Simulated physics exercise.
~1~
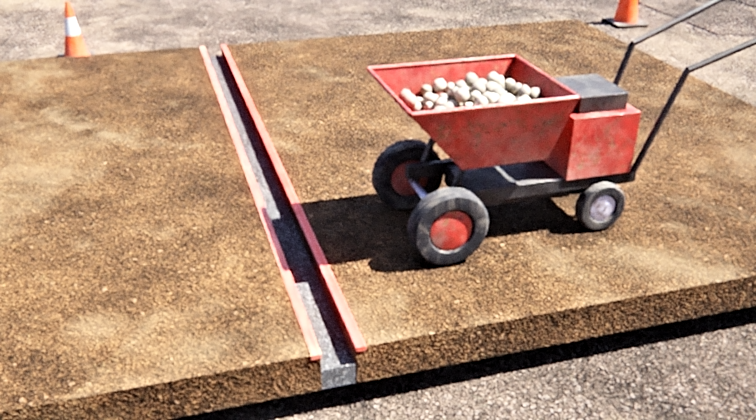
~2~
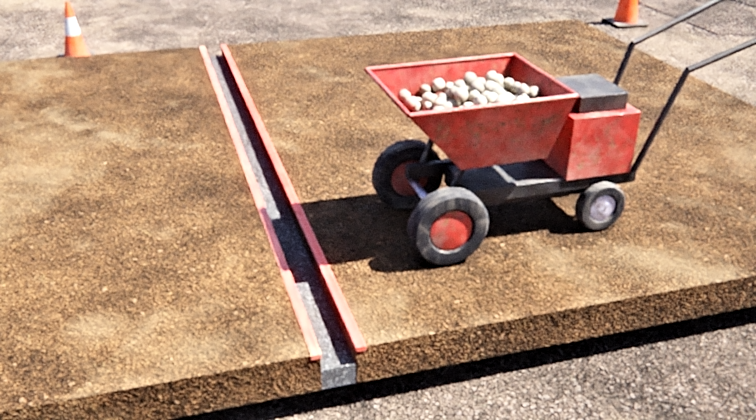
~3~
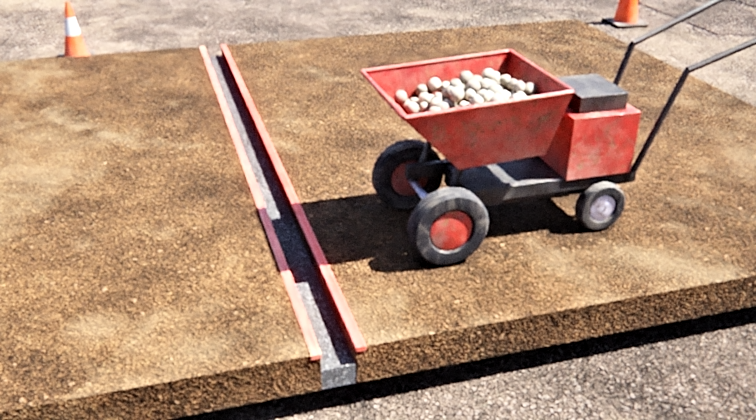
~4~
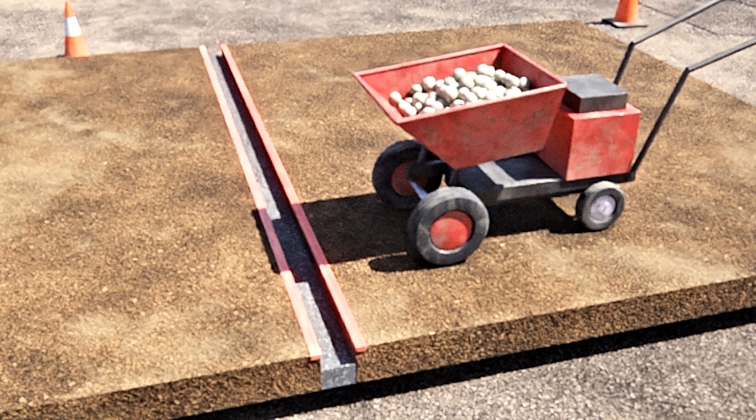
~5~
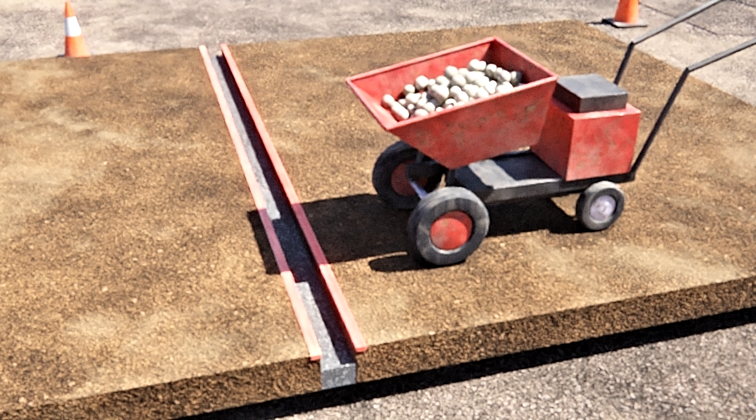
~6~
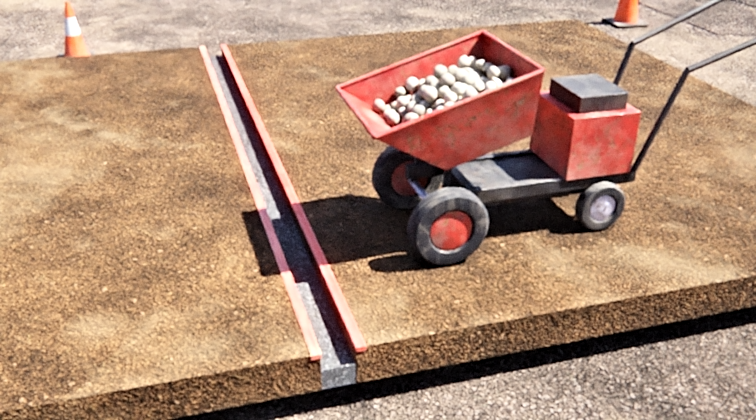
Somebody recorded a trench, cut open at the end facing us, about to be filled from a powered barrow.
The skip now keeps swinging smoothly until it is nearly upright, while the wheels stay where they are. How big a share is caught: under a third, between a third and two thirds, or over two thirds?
Share: Not reaching a third.
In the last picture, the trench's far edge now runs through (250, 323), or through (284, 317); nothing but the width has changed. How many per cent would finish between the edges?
70 %, give or take, and then 40 %.
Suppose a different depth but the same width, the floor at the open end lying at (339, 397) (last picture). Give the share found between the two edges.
Near 40 %.
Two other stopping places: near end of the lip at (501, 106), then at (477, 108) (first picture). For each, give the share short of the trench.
Trial 1 around 50 %, trial 2 around 40 %.
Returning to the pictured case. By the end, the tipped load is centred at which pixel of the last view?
The centre comes to rest near (264, 254).
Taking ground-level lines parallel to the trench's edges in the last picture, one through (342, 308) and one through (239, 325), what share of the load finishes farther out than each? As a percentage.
Respectively 70 and 10 %.
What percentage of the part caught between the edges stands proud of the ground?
30 per cent, near enough.
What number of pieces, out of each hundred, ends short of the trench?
Share of load: Near 0 %.
Soon after the last picture, skip tipped steeply; all in the skip.
A little later, skip tipped right over; most in the skip; a small part in or heaped over the trench; a small part beyond it.
Later still, skip tipped right over; about a quarter in the skip; about a quarter in or heaped over the trench; about half beyond it.
At rest, skip tipped right over; about a quarter in the skip; about a quarter in or heaped over the trench; about half beyond it.
